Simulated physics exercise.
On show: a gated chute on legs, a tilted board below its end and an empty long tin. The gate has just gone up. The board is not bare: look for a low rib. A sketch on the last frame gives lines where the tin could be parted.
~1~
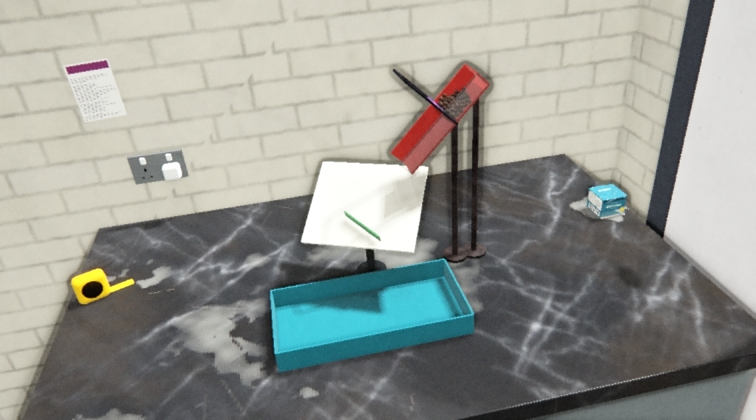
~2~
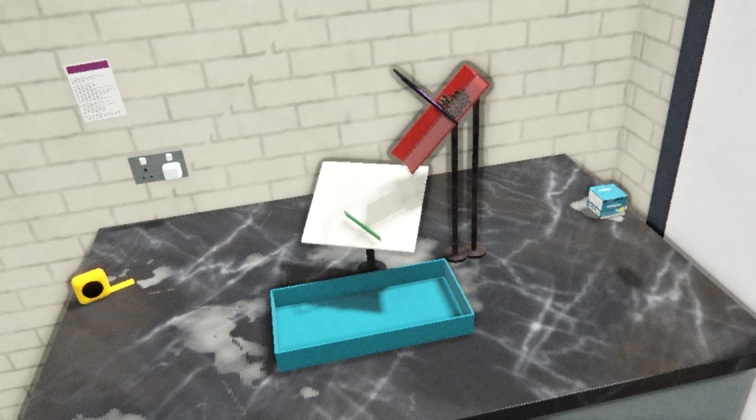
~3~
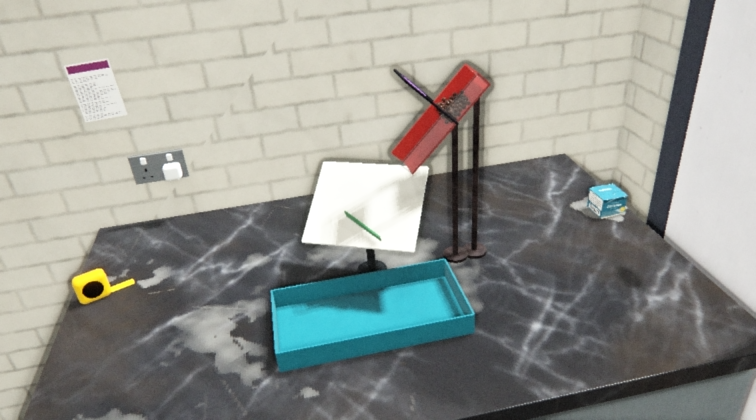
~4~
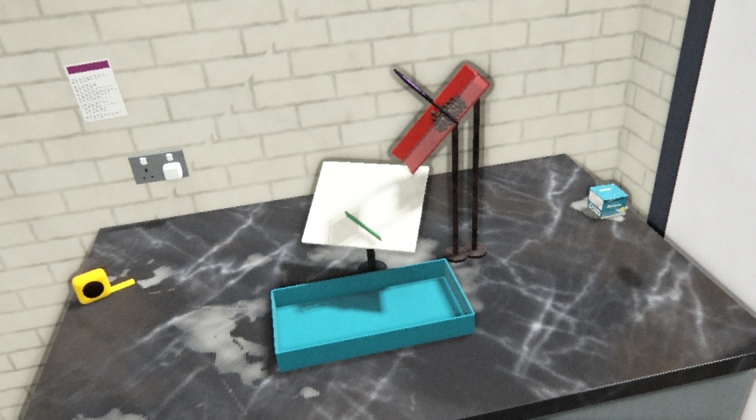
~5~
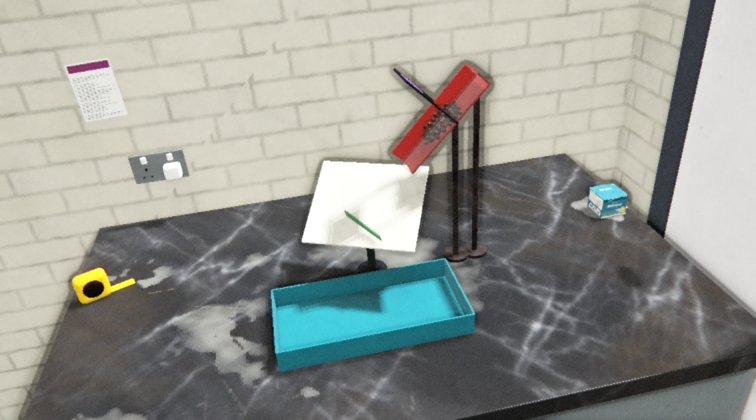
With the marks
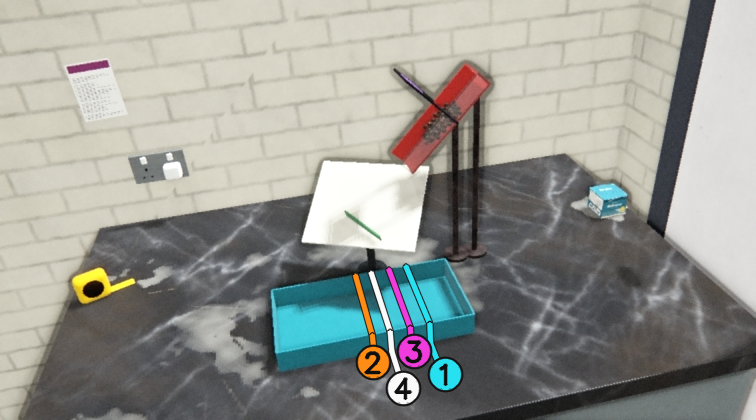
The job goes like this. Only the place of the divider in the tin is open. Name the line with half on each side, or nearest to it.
Best: 3.
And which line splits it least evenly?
1 it is.
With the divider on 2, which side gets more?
More lands on the right.
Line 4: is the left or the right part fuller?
More lands on the right.
On the marked copy, line 1 crosses the front rim at (429, 323); line 2 crosses the front rim at (372, 334); line 3 crosses the front rim at (410, 327); line 4 crosses the front rim at (389, 331).
With 1, of what is caught, all but a few on the left of the divider, only a few on the right.
With 2, of what is caught, close to a quarter on the left of the divider, the bulk on the right.
With 3, of what is caught, close to a third on the left of the divider, close to two thirds on the right.
With 4, of what is caught, close to a quarter on the left of the divider, the bulk on the right.
